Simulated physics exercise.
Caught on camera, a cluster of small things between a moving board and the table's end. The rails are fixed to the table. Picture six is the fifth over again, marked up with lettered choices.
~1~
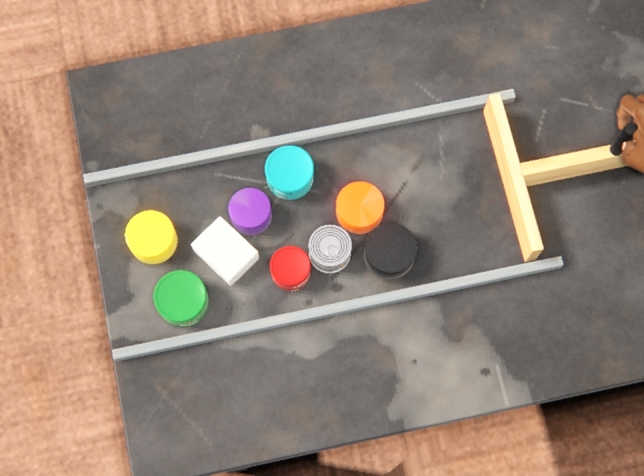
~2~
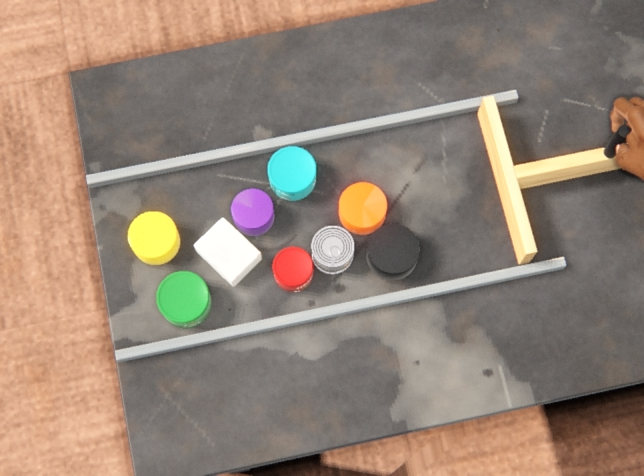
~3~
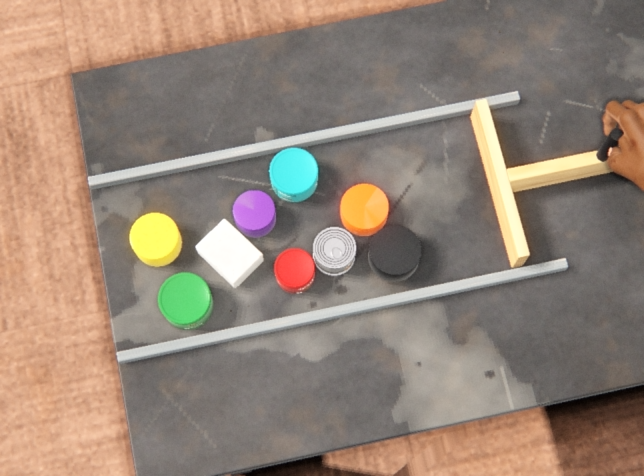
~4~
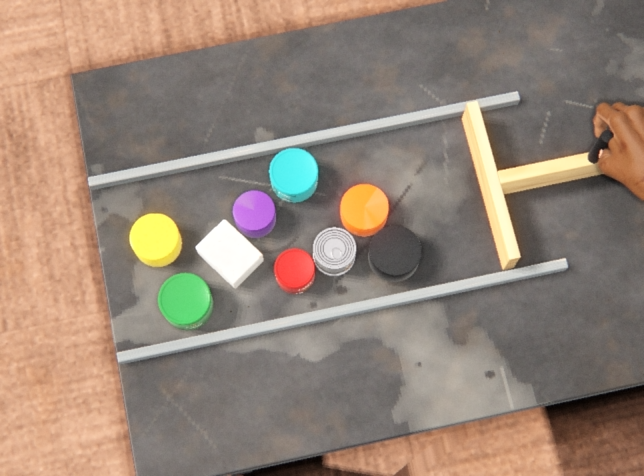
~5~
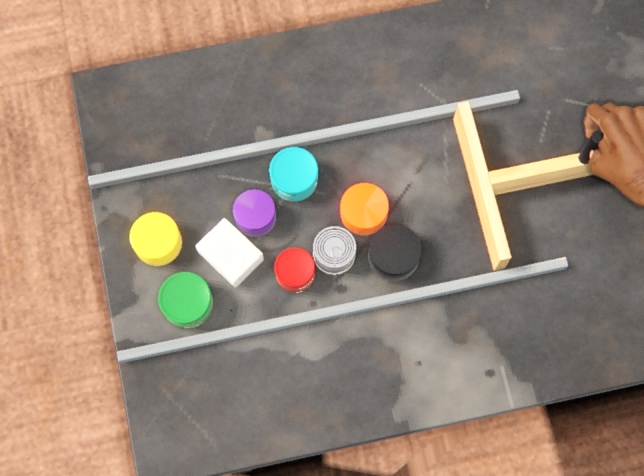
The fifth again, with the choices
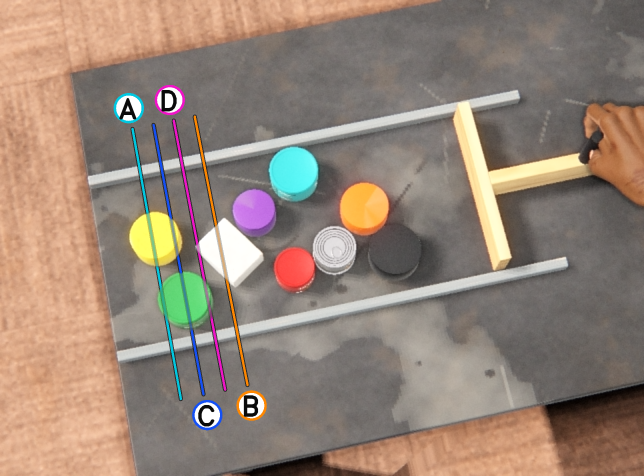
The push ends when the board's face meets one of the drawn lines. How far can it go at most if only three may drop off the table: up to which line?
No fourth one falls up to C.
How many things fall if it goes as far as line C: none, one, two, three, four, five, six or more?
Three.
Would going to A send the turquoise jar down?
By then, no.
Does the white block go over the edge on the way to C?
By then, yes.
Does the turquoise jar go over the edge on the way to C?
No.
On the marked copy, A at (156, 259); B at (220, 246); C at (178, 255); D at (199, 250).
Following C. Soon after the start, board (375, 201); red jar (281, 273); black pot (353, 260).
Later, board (264, 224); green jar (139, 320); yellow pot (149, 236).
In the end, board (178, 242); white block over the edge; yellow pot over the edge; three fallen.
As for the rest, A drops five; B is within the limit but short; D is within the limit but short.
